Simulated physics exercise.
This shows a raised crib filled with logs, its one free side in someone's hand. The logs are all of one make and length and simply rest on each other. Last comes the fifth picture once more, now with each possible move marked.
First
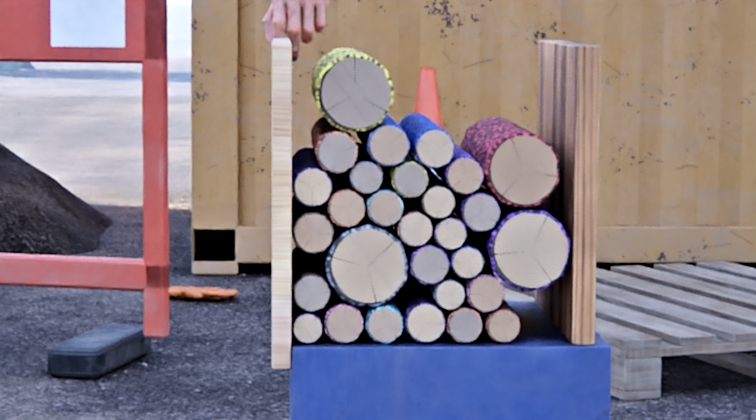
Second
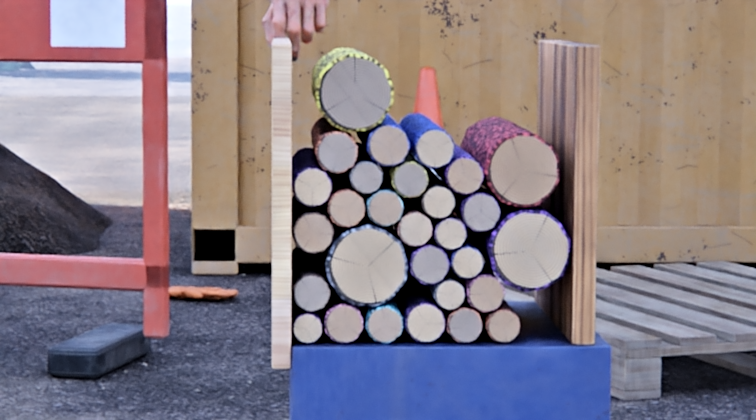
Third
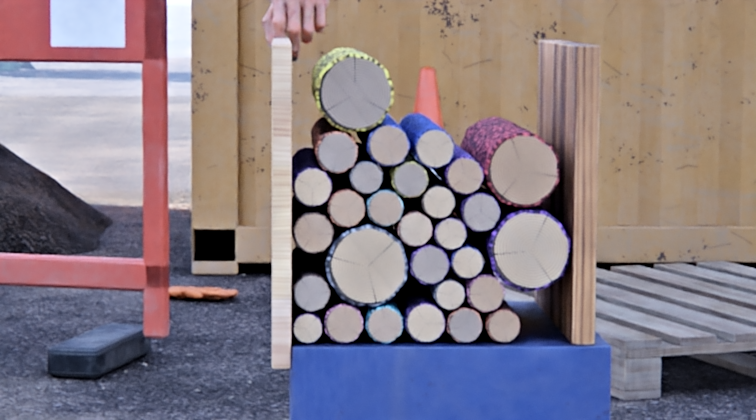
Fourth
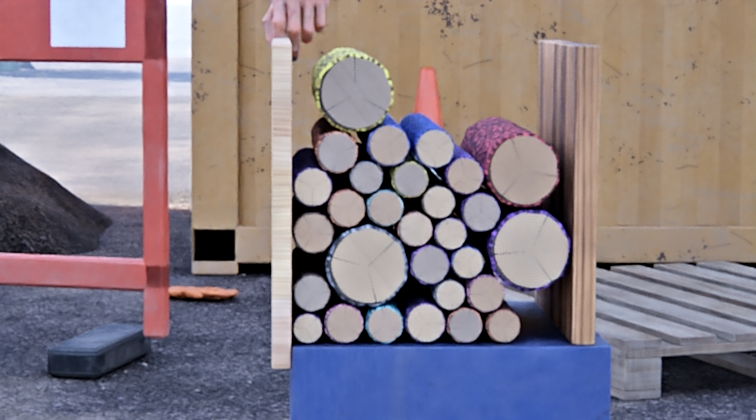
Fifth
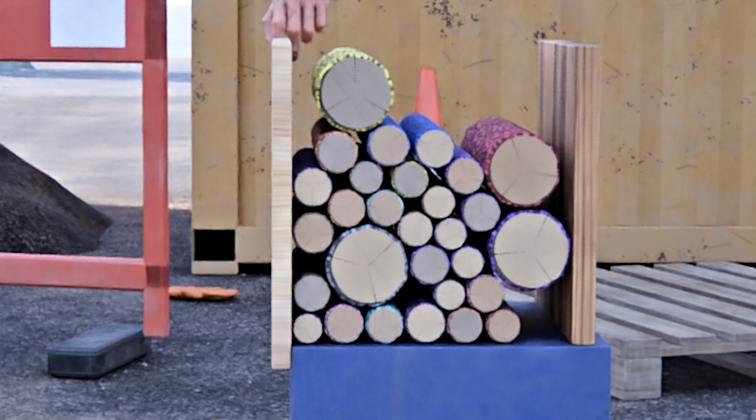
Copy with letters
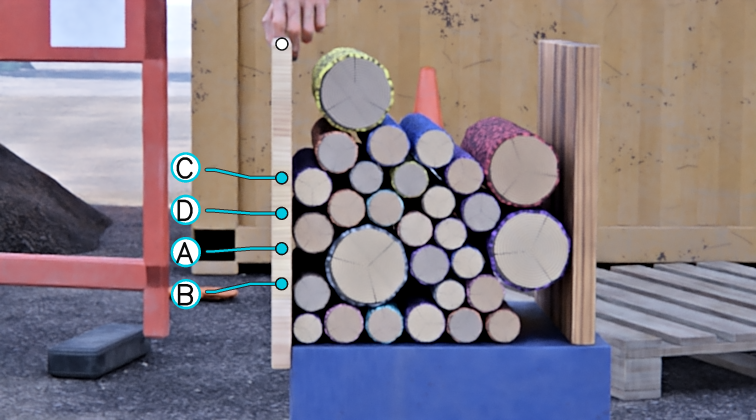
A hand held the top of the upright board on the left side of a stack of round logs, which sat on a blue base between two boards, and nothing visibly moved.
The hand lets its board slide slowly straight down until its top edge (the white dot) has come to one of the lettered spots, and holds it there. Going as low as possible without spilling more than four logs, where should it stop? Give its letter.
The answer is mark A.
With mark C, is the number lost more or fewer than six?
Fewer than six.
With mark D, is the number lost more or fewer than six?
It loses fewer than six.
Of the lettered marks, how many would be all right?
The number is three.
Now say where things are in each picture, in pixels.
The first frame shows a log (307, 328); a log (430, 265).
The second frame shows a log (430, 265); a log (438, 202).
The third frame shows a log (481, 212); a log (337, 153).
The fourth frame shows side board (281, 190); a log (307, 328).
The fifth frame shows a log (430, 265); a log (438, 202).
On the copy, A at (282, 248); B at (282, 284); C at (282, 178); D at (282, 213); the white dot at (282, 44).
On A. First, top of the board (291, 133).
Then, top of the board (291, 233).
Finally, top of the board (291, 247), three out over the board.
By contrast, B more than four out over the board; C none out over the board; D none out over the board.
